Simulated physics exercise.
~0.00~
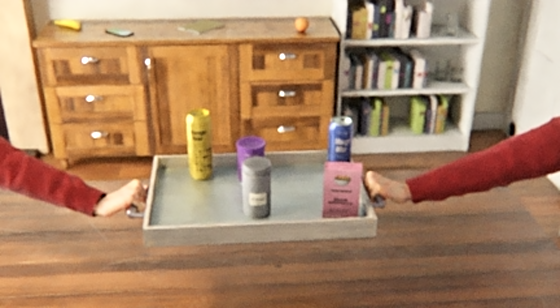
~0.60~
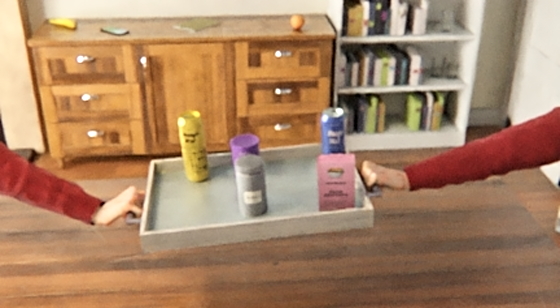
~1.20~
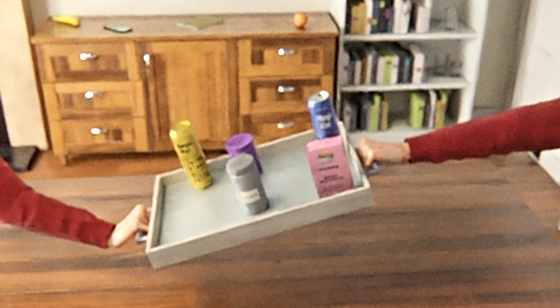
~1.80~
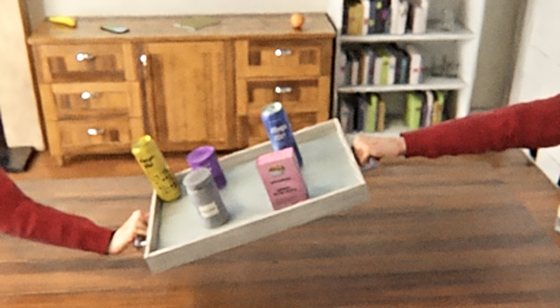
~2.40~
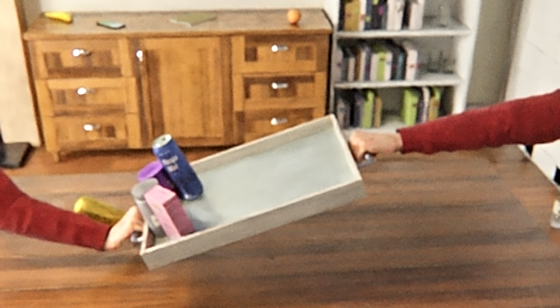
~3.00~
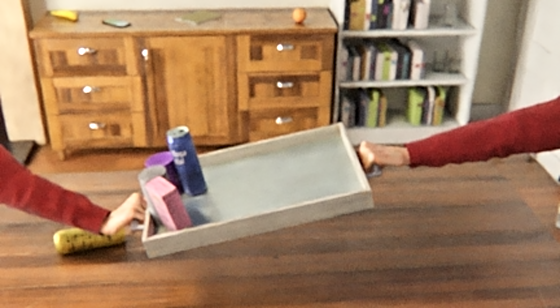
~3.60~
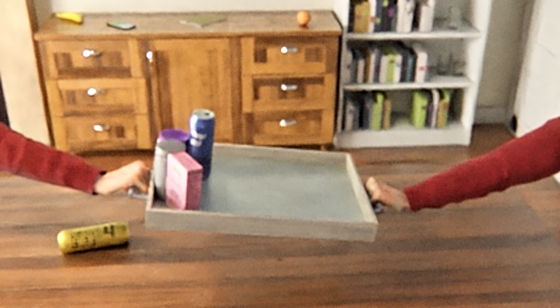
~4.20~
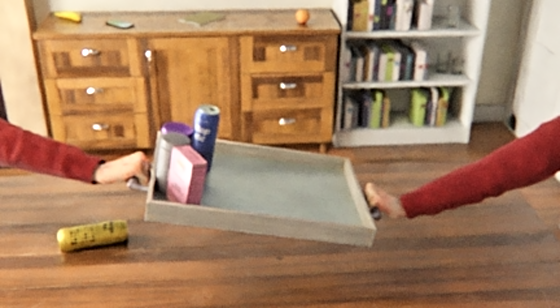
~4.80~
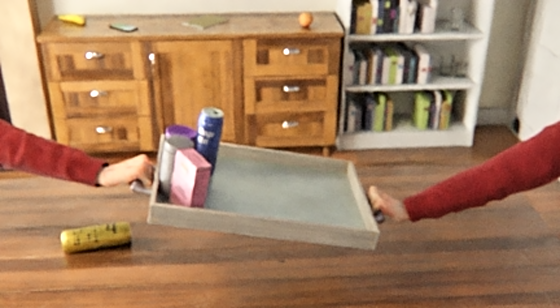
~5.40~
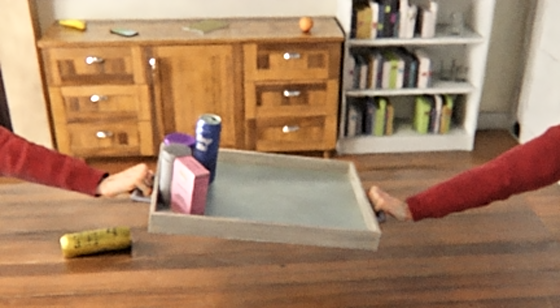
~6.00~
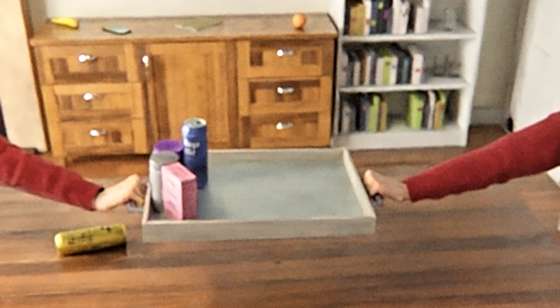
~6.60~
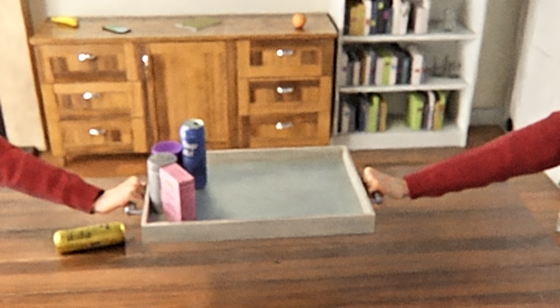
Two hands in red sleeves, reaching in from either side, hold a pale shallow tray above a wooden floor, seen from the front with a wooden cabinet and white bookshelf behind. On it stand a yellow can at left, a purple tin and grey jar in the middle, and a blue can and pink packet at right. The tray tilts down to the left, and everything slides that way. The yellow can tips over the edge and lands on its side below. The tray then tilts gently right and levels, the other four items still standing bunched at its left end.
